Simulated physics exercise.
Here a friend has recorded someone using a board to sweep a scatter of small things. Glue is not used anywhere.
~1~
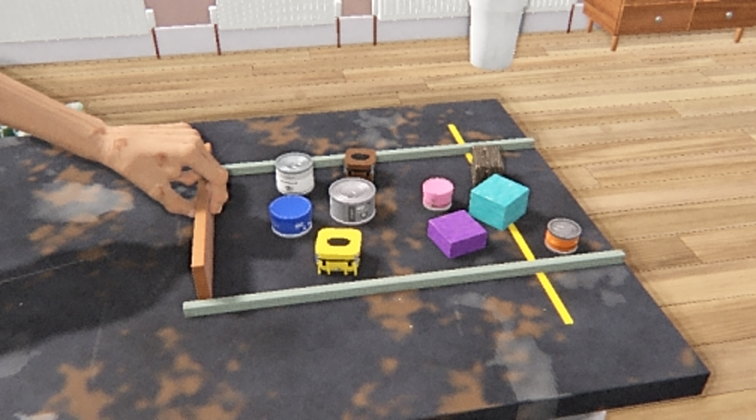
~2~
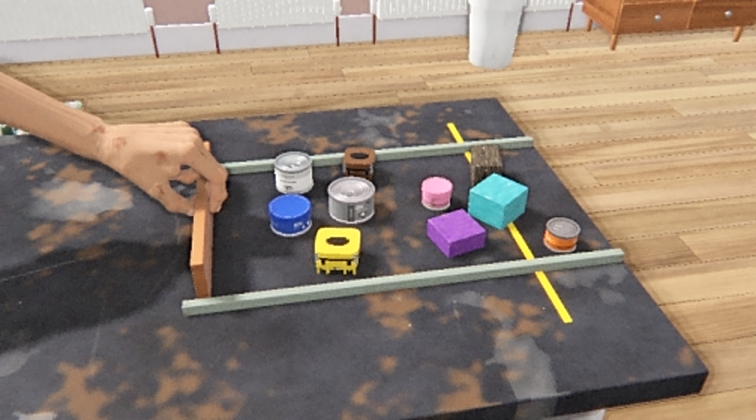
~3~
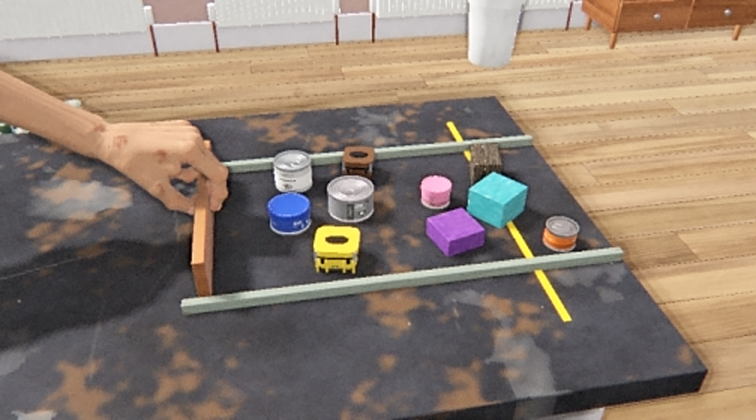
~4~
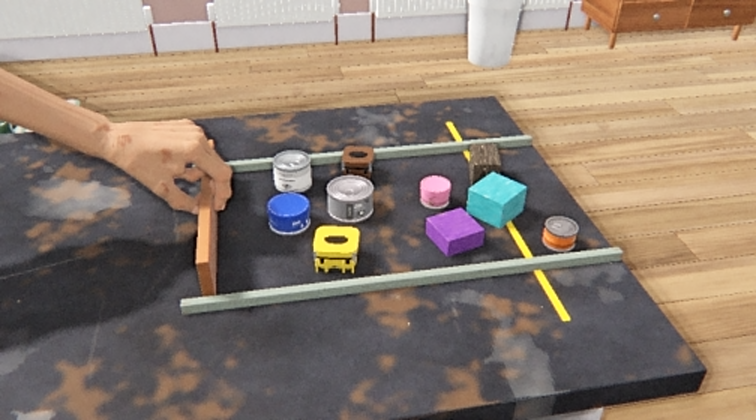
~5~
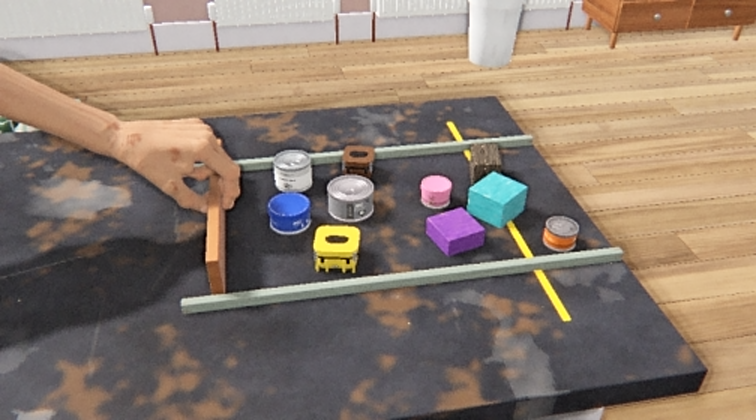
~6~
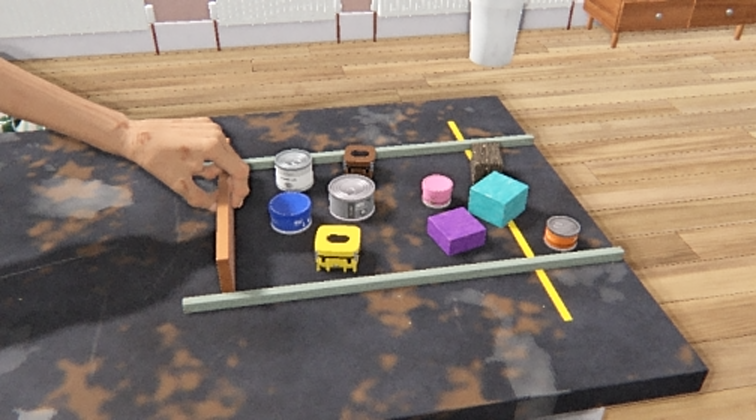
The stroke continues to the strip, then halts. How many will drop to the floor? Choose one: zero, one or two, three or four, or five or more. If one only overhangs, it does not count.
One or two.
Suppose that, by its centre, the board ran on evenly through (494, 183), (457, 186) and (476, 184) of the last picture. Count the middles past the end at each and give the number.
Place by place: 1, 0 and 0.
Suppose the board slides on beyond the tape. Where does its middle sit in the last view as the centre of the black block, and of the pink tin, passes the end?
When the black block crosses, the middle is near (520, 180); when the pink tin crosses, near (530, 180).
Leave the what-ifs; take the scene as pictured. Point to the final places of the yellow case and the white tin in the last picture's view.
(538, 225) and (492, 150), roughly.
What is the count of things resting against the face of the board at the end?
That number would be 4.
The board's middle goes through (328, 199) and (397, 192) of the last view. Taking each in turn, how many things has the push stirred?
That makes 5 at the first spot and 7 at the second.
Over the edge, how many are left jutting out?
As for overhanging, the count is 1.
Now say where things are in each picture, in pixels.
In the first picture, orange tin (563, 237); black block (486, 168); turquoise block (499, 202); board (205, 215); tape (498, 203).
In the second picture, black block (485, 168); purple block (456, 233).
In the third picture, turquoise block (497, 200); brown case (359, 165).
In the fourth picture, orange tin (560, 234); white tin (293, 172).
In the fifth picture, black block (485, 166); grey tin (351, 199).
In the sixth picture, orange tin (562, 234); black block (486, 166); turquoise block (498, 199); board (226, 209); tape (497, 200).
Soon after, none off yet; orange tin at rest near (562, 234); black block at rest near (486, 166); turquoise block at rest near (498, 199).
Then, none off yet; orange tin moved a little near (578, 233); black block moved a little near (501, 164); turquoise block moved about its own width near (536, 197).
At rest, the number that fall off is one or two; fallen, orange tin.
